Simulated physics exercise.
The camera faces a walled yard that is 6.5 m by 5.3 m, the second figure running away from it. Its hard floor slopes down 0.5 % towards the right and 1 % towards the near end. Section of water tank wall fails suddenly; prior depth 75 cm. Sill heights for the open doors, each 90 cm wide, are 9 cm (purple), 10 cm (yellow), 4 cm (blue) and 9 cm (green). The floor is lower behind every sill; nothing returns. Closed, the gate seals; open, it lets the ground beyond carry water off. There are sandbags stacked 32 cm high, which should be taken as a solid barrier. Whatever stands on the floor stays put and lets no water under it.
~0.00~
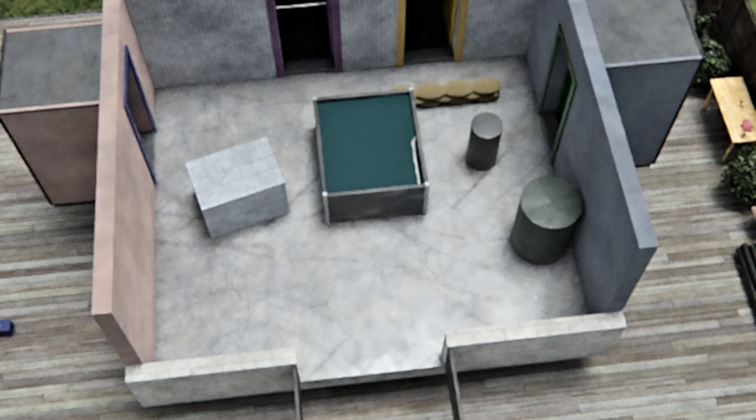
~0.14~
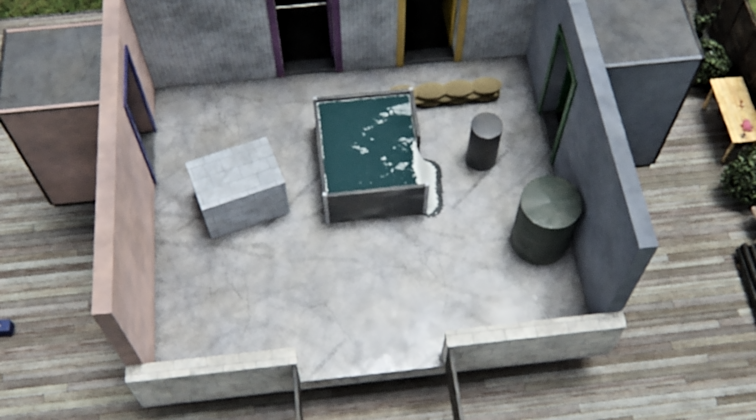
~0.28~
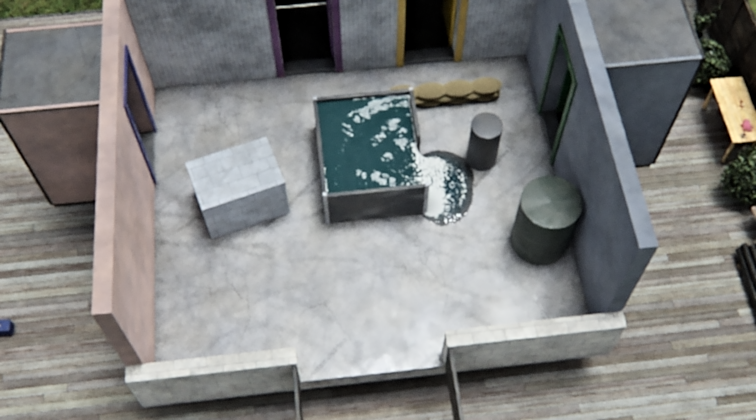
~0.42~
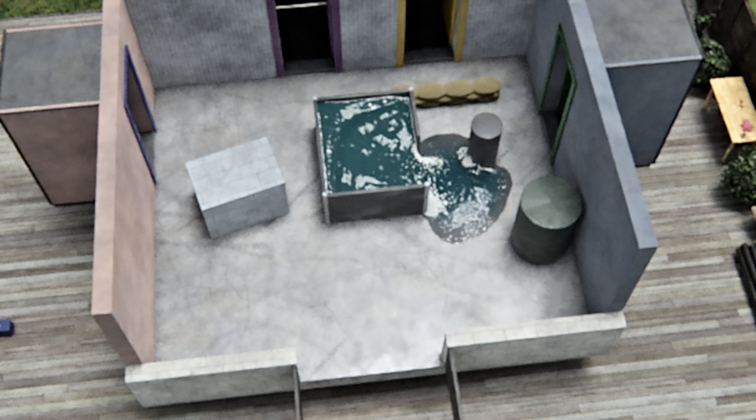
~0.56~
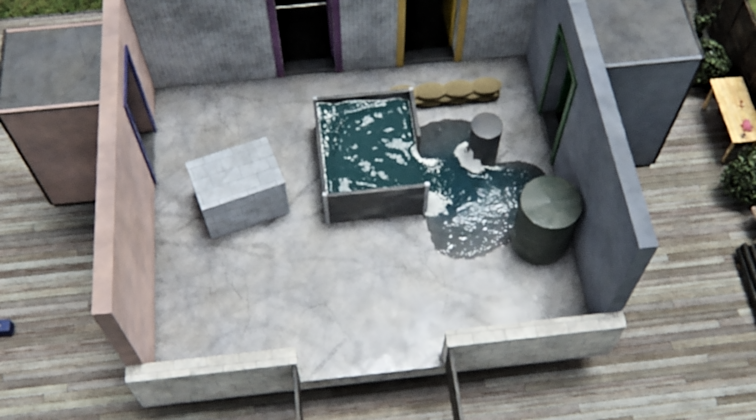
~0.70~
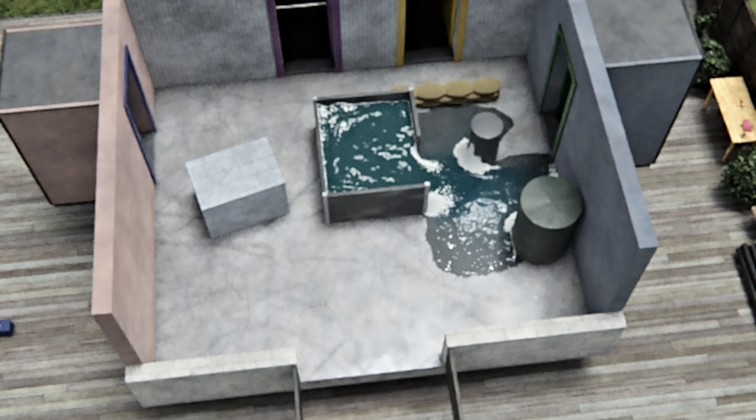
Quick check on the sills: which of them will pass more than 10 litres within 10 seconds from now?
Sill check: Purple door passes less or equal; yellow door passes less or equal; blue door passes more; green door passes more.
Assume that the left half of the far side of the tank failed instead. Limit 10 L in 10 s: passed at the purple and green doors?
At purple the amount is higher than the mark, while at green it is beneath the mark.
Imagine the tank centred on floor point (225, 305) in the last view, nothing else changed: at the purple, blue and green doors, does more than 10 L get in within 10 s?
Then: Purple not over, blue below, green below.
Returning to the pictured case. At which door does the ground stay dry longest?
I'd say the blue one.
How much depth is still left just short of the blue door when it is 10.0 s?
The depth there is near 6.5 cm.
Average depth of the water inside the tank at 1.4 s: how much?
Average depth: About 46 cm.
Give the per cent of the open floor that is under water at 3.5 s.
Wet share: About 45 %.
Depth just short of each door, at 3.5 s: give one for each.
Depths in centimetres - purple: 0, yellow: 6, blue: 0, green: 12.
After 1.4 s water covers 25 % of the floor and is deepest (56 cm) near (566, 218); purple door not reached, yellow door not reached, blue door not reached, green door 10 cm at the sill, 0 L in.
After 2.2 s water covers 30 % of the floor and is deepest (38 cm) near (561, 198); purple door not reached, yellow door not reached, blue door not reached, green door 15 cm at the sill, 10 L in.
After 3.5 s water covers 45 % of the floor and is deepest (27 cm) near (558, 188); purple door not reached, yellow door 6 cm at the sill, 0 L in, blue door not reached, green door 12 cm at the sill, 26 L in.
After 6.0 s water covers 75 % of the floor and is deepest (17 cm) near (594, 333); purple door 5 cm at the sill, 0 L in, yellow door 6 cm at the sill, 0 L in, blue door 9 cm at the sill, 2 L in, green door 9 cm at the sill, 37 L in.
After 10.0 s water covers 95 % of the floor and is deepest (12 cm) near (594, 333); purple door 3 cm at the sill, 0 L in, yellow door 5 cm at the sill, 0 L in, blue door 6 cm at the sill, 36 L in, green door 8 cm at the sill, 42 L in.
